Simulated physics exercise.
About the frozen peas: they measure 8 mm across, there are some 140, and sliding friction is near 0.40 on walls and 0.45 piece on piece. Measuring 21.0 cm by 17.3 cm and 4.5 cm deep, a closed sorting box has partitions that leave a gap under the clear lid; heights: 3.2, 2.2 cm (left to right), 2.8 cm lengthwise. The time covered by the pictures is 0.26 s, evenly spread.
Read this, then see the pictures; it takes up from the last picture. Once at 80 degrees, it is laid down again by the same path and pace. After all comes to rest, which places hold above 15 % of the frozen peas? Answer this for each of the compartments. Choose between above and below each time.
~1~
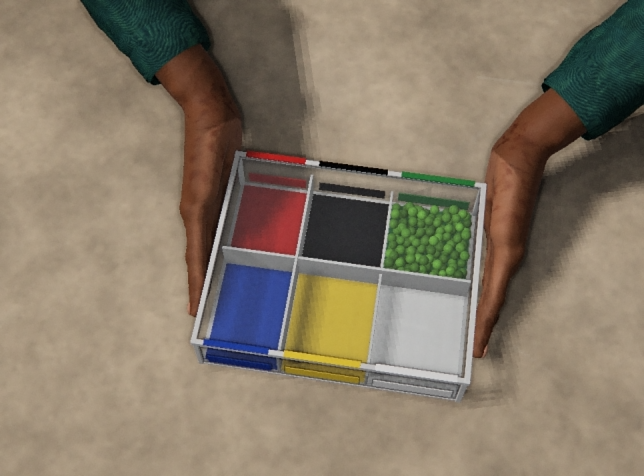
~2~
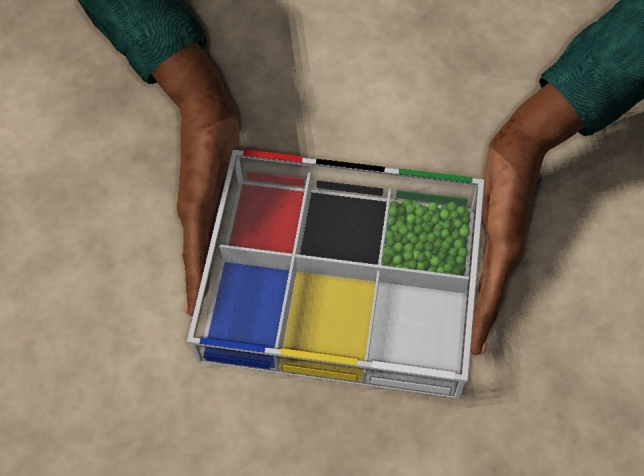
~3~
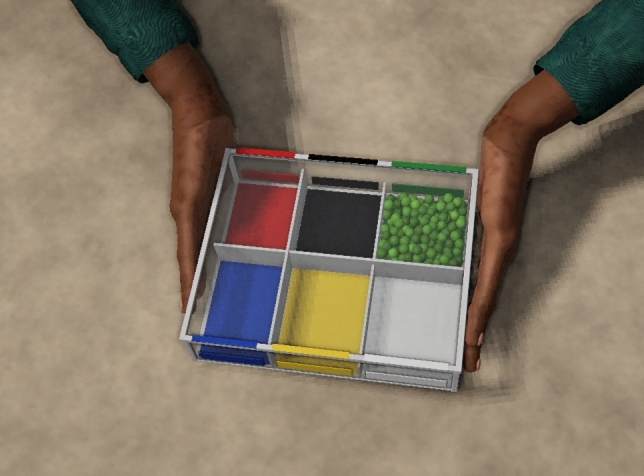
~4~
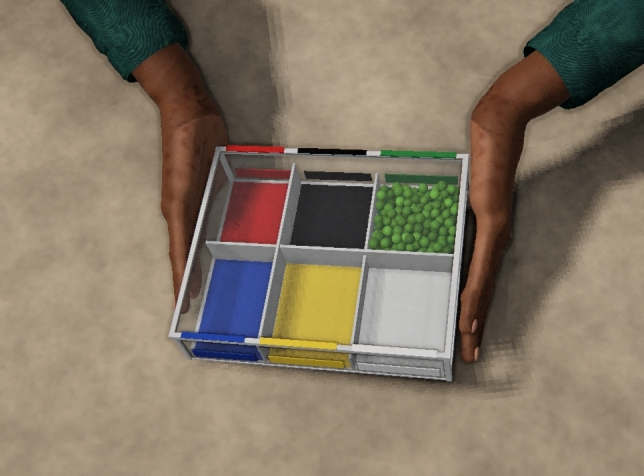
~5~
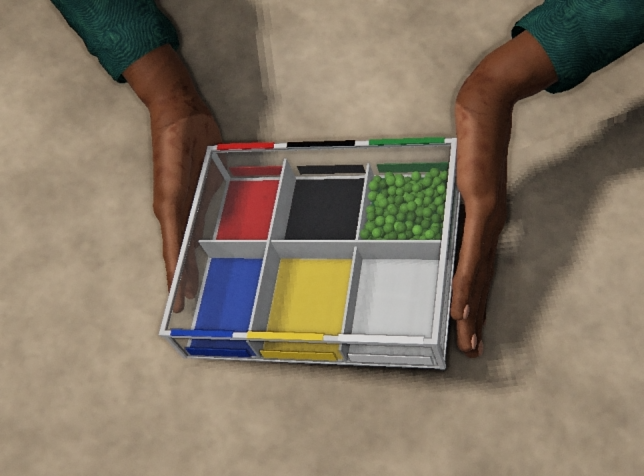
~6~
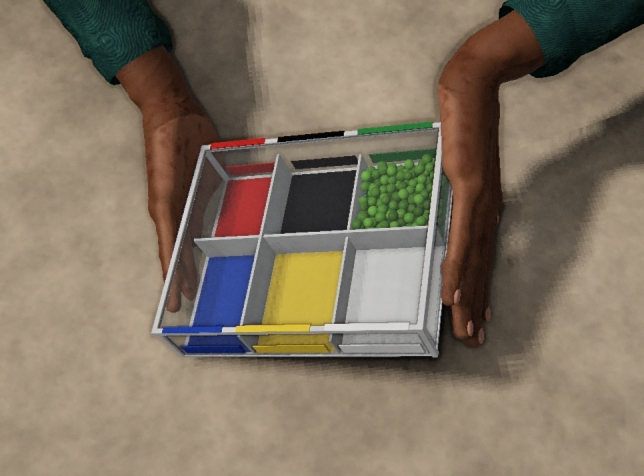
Red: Above, blue: Below, green: Above, yellow: Below, white: Below, black: Above.
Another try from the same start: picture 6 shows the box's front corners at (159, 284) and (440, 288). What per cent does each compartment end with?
Each compartment ends with, in per cent, red 5, blue 0, green 70, yellow 0, white 0 and black 25.
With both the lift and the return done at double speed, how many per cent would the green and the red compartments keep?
Green 20 %, red 30 %.
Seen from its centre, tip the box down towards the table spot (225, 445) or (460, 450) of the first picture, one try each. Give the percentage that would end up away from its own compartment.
Approximately 60 percent, then 20 percent.
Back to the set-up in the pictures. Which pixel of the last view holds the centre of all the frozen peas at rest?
After settling, the middle sits near (306, 220).
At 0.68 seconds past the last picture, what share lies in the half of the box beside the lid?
I'd put it at some 50 percent.
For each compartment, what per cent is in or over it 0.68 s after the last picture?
You'd find red at 10, blue at 0, green at 65, yellow at 0, white at 0 and black at 30 per cent.
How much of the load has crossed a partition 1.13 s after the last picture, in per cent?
Roughly 70 %.
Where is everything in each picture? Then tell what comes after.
The first picture shows box tilt 0 degrees, front corners at (197, 340) and (465, 379); green 100 %.
The second picture shows box tilt 1 degrees, front corners at (194, 339) and (462, 376).
The third picture shows box tilt 5 degrees, front corners at (186, 336) and (456, 367), lowest corner left back.
The fourth picture shows box tilt 10 degrees, front corners at (175, 334) and (445, 354), lowest corner left back.
The fifth picture shows box tilt 16 degrees, front corners at (166, 332) and (433, 340), lowest corner left back.
The sixth picture shows box tilt 21 degrees, front corners at (158, 330) and (418, 326), lowest corner left back; green 100 %.
Then, 0.68 s after the last picture, tilt 78 degrees; red 10 %, green 65 %, black 30 %.
Then, 1.13 s after the last picture, tilt 33 degrees; red 30 %, green 30 %, black 40 %.
Then, 1.65 s after the last picture, tilt 0 degrees; red 30 %, green 30 %, black 40 %.
In the end, red 30 %, blue 0 %, green 30 %, yellow 0 %, white 0 %, black 40 %.
